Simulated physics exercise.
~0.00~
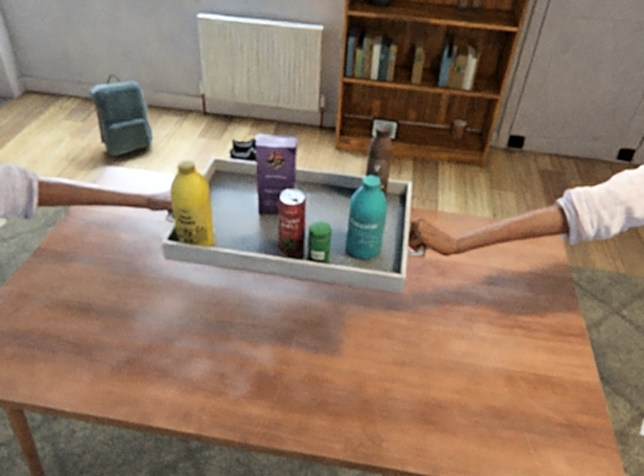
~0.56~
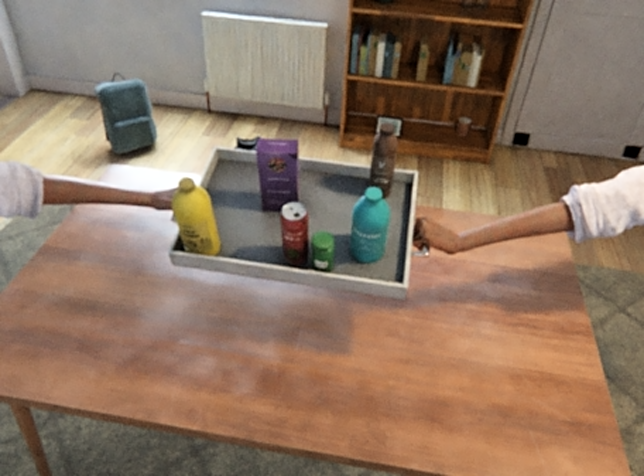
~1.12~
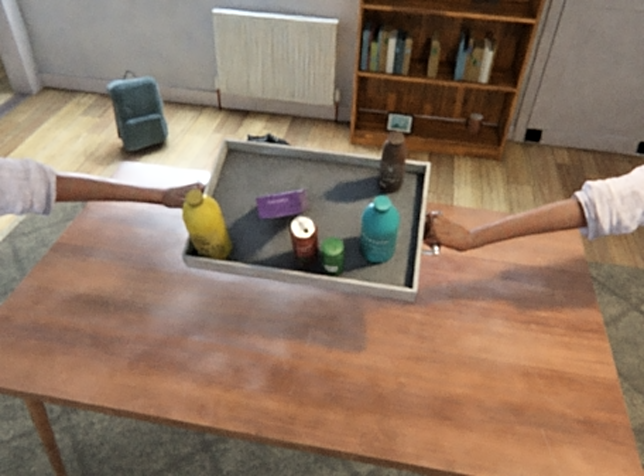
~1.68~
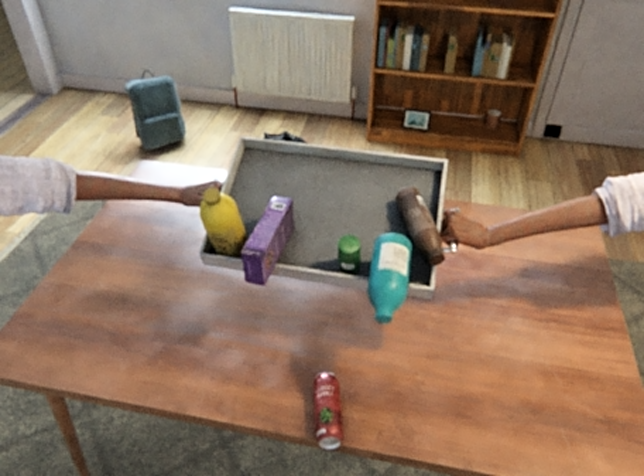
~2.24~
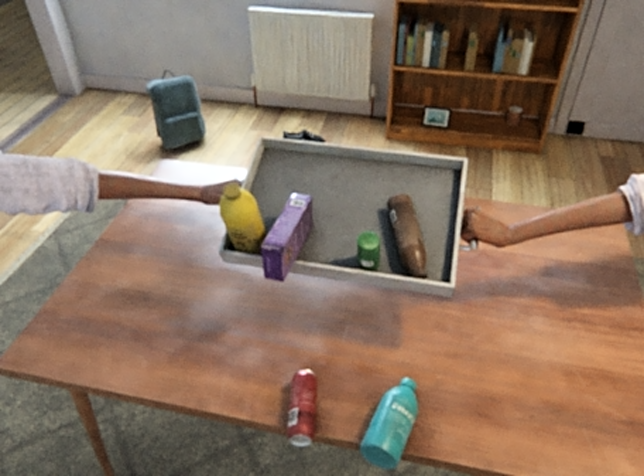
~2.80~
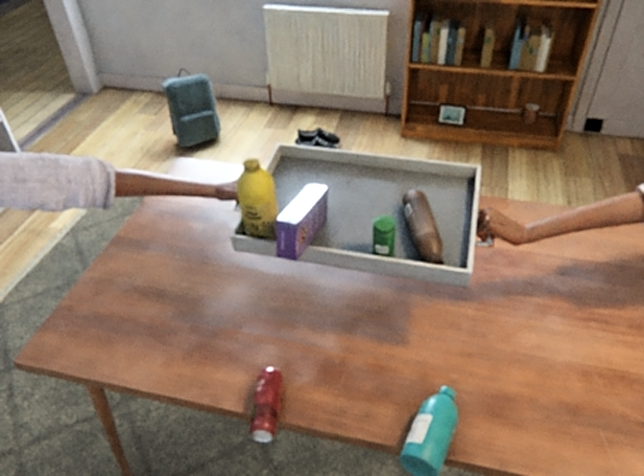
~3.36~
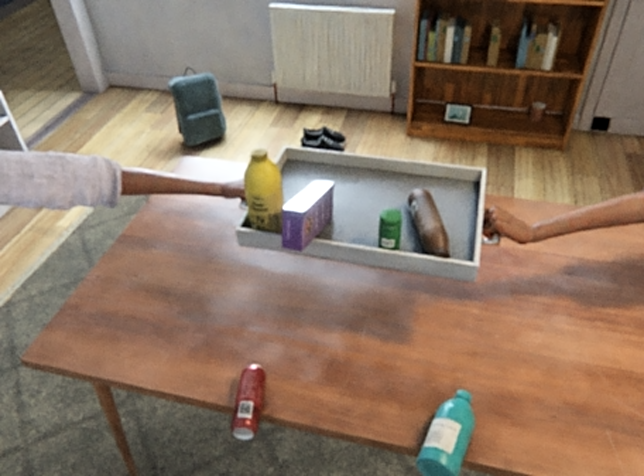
In a room with a bookcase and a radiator, two hands tilt a tray of containers toward the viewer above a wooden table; the purple packet and brown bottle topple, the red can and turquoise bottle drop onto the table, and the tray tips back toward level, the yellow bottle upright.
